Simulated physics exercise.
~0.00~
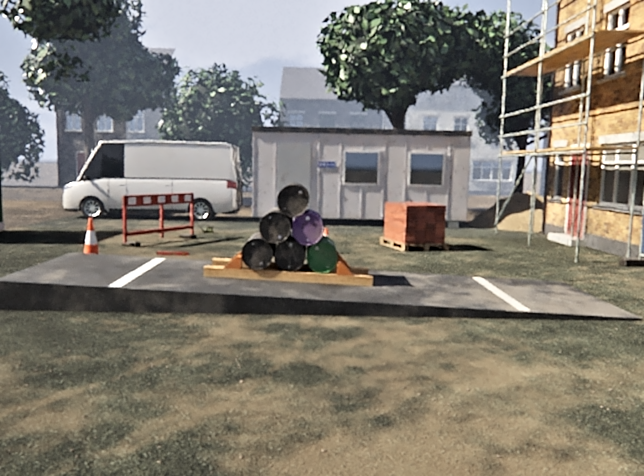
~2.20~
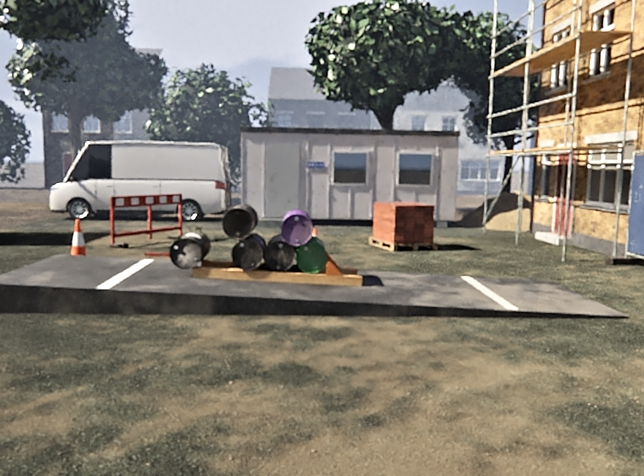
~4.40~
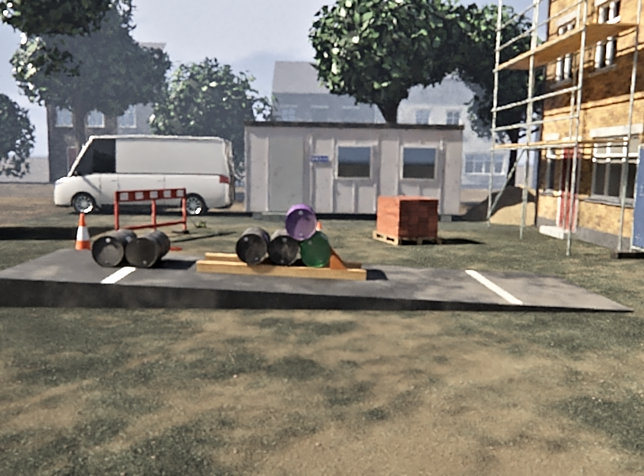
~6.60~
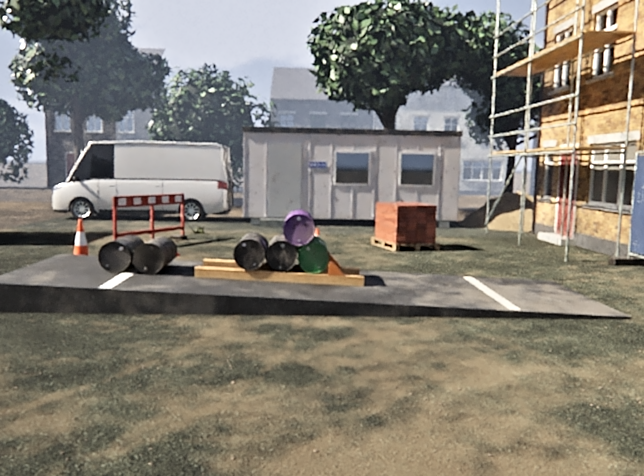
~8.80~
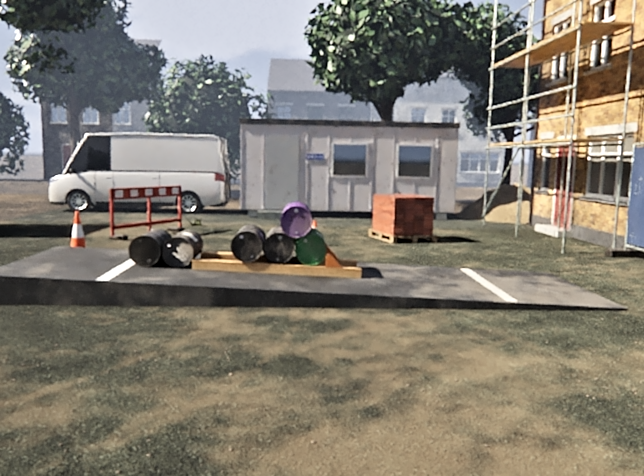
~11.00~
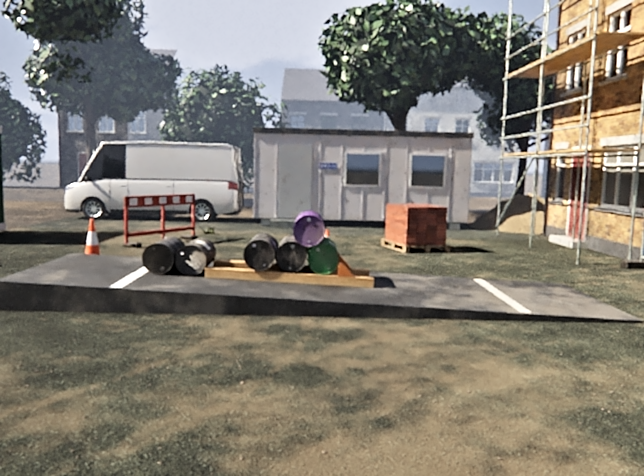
On an asphalt pad at a building site, with a white van and a cabin behind, six drums sit in a pyramid on wooden bearers, the green one at bottom right and the purple one resting above it. The left side of the stack gives way, and dark drums tumble and roll off to the left. Two of them reach the left white line, the leading one passing just over it. Both then roll slowly back to the right, stopping side by side near the bearers. Two dark drums remain beside the green one, with the purple still perched on top.
